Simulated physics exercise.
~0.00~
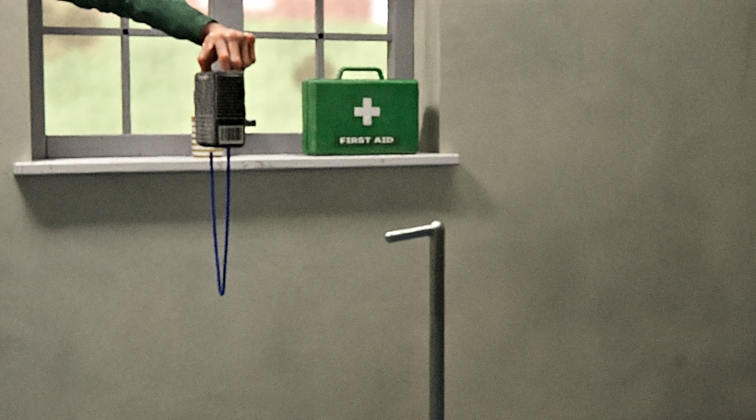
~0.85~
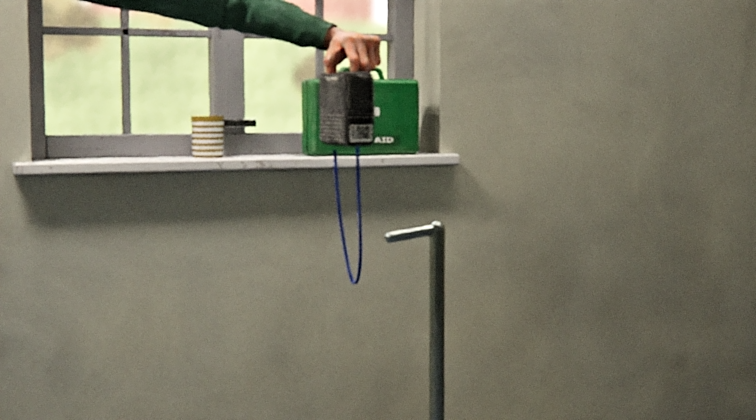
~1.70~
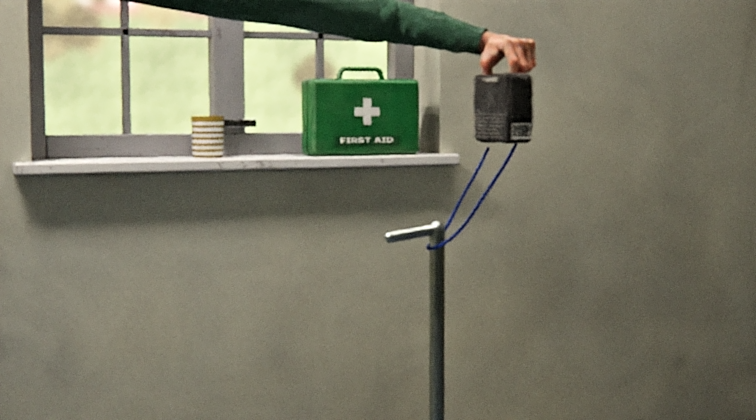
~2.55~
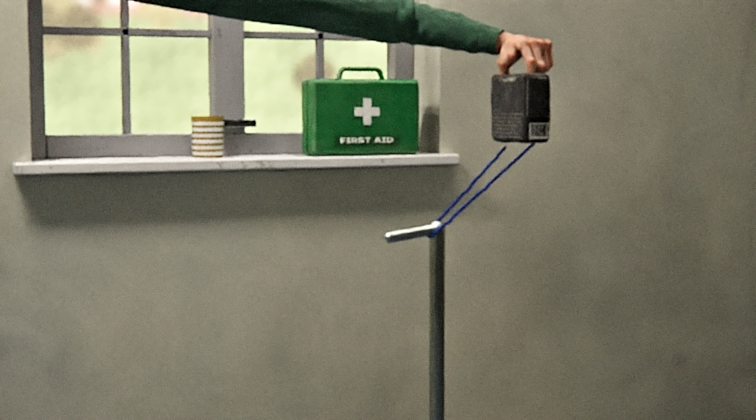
A green-sleeved arm carrying a black pouch rightward past a window and first aid case until its blue loop snags tight on a hooked post.
